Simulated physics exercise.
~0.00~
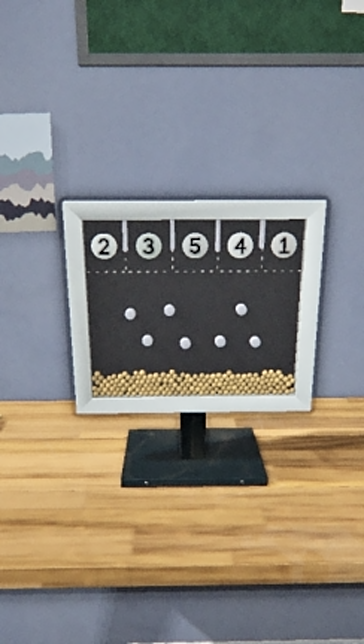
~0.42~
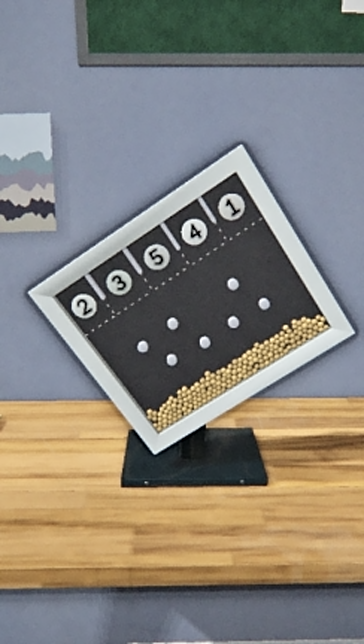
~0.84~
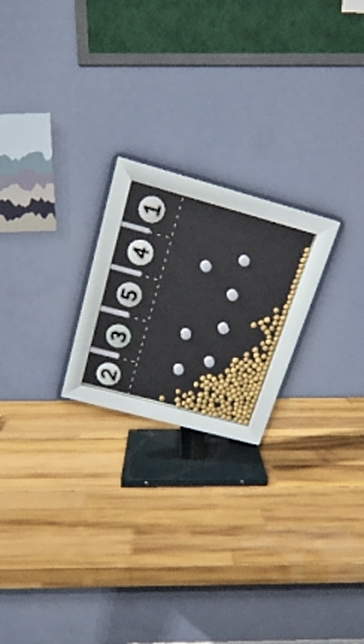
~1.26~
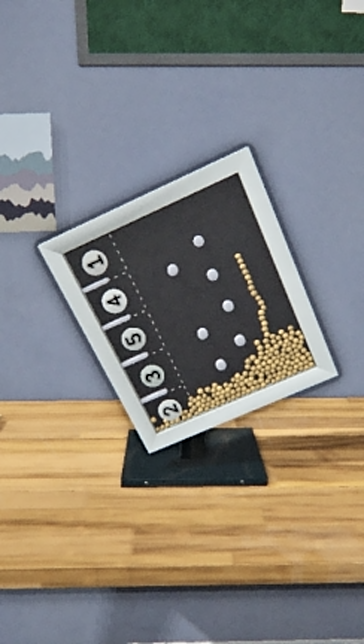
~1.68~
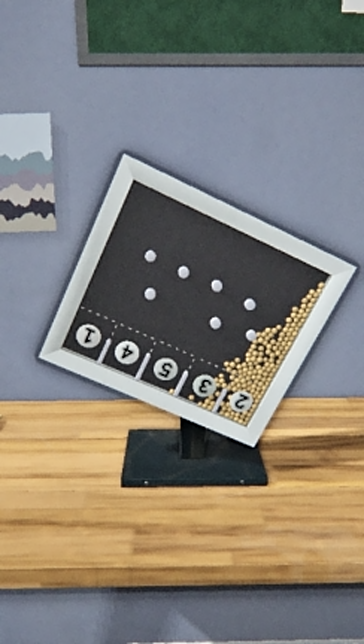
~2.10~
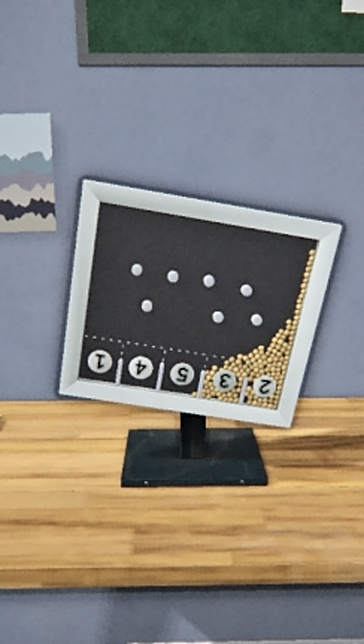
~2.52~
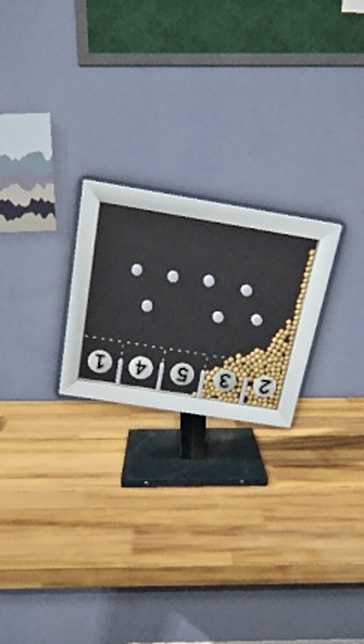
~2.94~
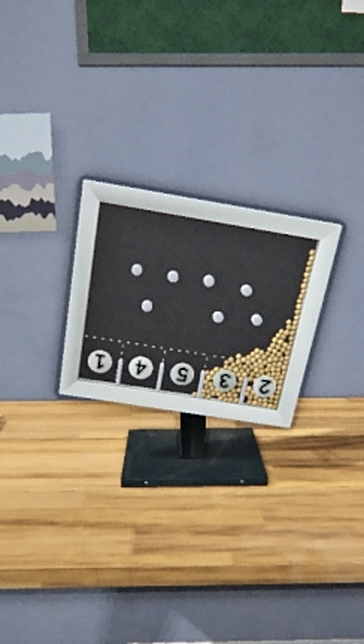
The video shows a framed case of small tan beads on a stand turning anticlockwise until it is nearly upside down. The beads slide along its sides and settle in a slope at the lower right, filling pockets two and three, while the others stay empty.
